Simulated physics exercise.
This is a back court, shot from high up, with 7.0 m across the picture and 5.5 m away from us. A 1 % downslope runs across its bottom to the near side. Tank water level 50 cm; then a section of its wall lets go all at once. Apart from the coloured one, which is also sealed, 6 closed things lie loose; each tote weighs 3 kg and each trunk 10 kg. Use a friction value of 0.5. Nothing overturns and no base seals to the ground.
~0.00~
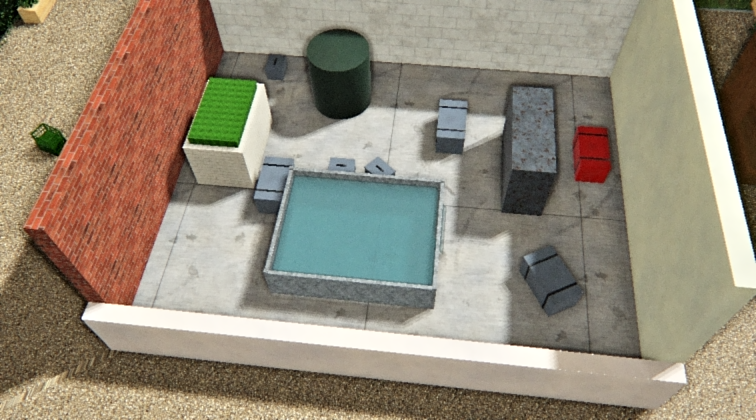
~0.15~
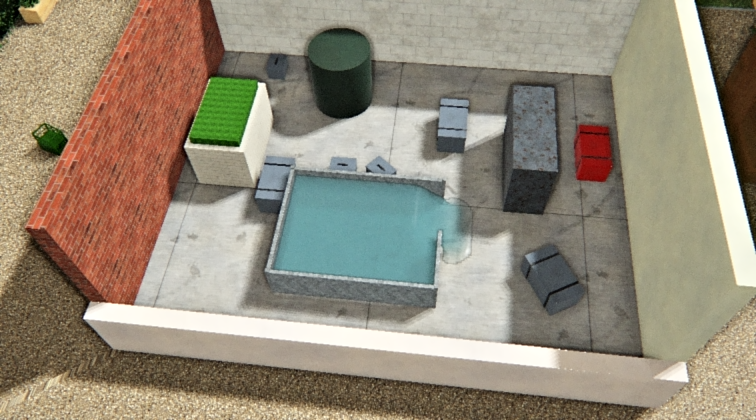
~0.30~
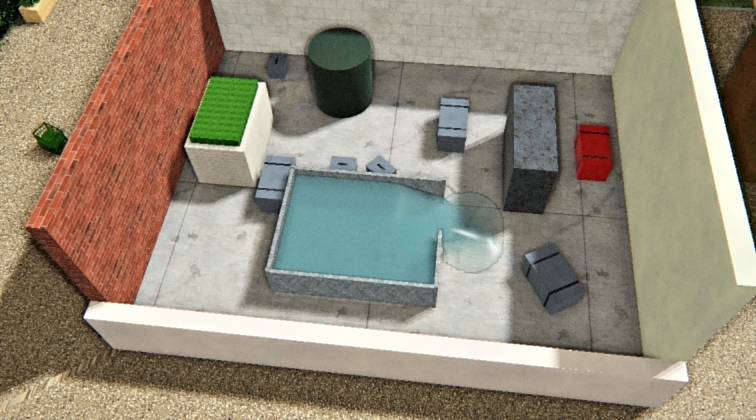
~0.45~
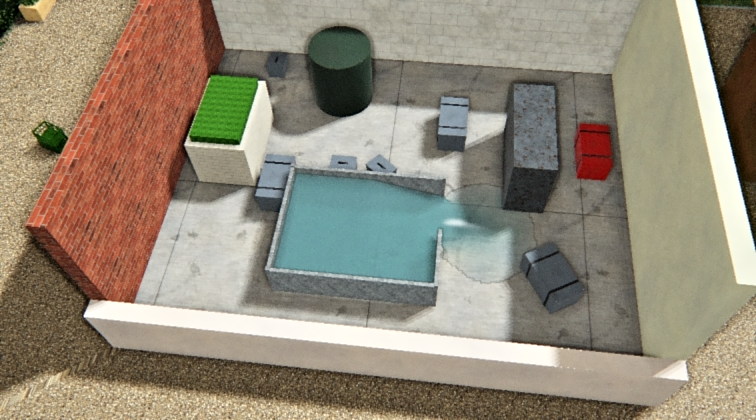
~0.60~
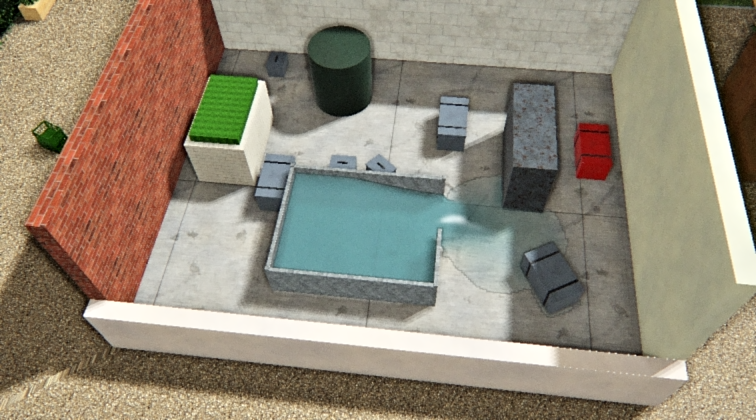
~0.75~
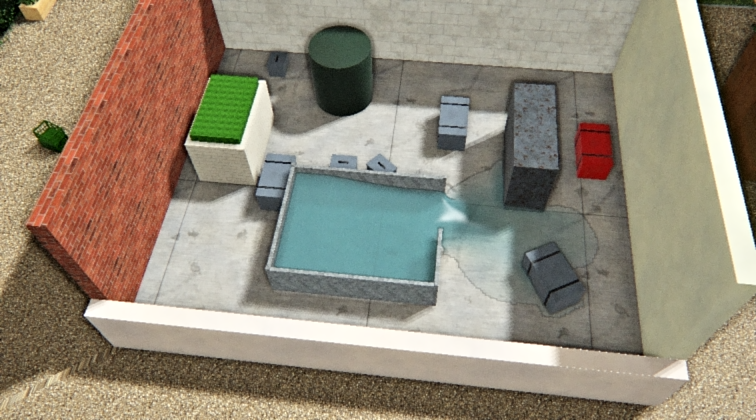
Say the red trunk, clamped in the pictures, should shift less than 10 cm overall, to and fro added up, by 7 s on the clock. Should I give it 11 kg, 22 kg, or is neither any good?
I would pick neither.
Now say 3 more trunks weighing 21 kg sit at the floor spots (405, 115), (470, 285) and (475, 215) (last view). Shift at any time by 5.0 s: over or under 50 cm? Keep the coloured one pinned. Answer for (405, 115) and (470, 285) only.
In that order: Not as far, then not as far.
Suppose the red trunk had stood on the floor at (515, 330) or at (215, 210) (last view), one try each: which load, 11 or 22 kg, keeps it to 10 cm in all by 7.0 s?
Order kept: Both picks fail, light pick works.
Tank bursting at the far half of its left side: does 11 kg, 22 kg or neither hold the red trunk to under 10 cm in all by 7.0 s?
Then, in short, the smaller is plenty.
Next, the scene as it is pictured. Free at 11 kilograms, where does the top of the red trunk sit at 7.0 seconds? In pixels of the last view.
Pixel estimate: Near (565, 141).
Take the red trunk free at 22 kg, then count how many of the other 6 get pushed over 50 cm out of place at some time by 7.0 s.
Count: 1.
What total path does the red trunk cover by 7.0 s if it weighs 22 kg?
30 cm.
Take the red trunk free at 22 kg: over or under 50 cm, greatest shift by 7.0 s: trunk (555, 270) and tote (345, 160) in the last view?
Result, in order - above threshold; below threshold.
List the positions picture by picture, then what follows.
In the first frame, the red trunk at (594, 146), on the bottom; water covers 3.7 m2; 0 of 7 have shifted.
In the second frame, the red trunk at (596, 145) rests on the ground; water covers 4.2 m2; 0 of 7 have shifted.
In the third frame, the red trunk at (596, 145) rests on the ground; 4.8 m2 under water; 0 of 7 have shifted.
In the fourth frame, the red trunk at (596, 144), on the bottom; 5.5 m2 under water; 0 of 7 have shifted.
In the fifth frame, the red trunk at (596, 143) rests on the ground; water covers 6.1 m2; 0 of 7 have shifted.
In the sixth frame, the red trunk at (596, 143) rests on the ground; 6.8 m2 under water; 0 of 7 have shifted.
After 1.4 s the red trunk would be 0 cm from its start with 11 kg and 0 cm from its start with 22 kg; 0 cm of water round it then.
After 3.1 s the red trunk would be 37 cm from its start with 11 kg and 10 cm from its start with 22 kg; 5 cm of water round it then.
After 4.9 s the red trunk would be 56 cm from its start with 11 kg and 23 cm from its start with 22 kg; 4 cm of water round it then.
After 7.0 s the red trunk would be 48 cm from its start with 11 kg and 27 cm from its start with 22 kg; 7 cm of water round it then.
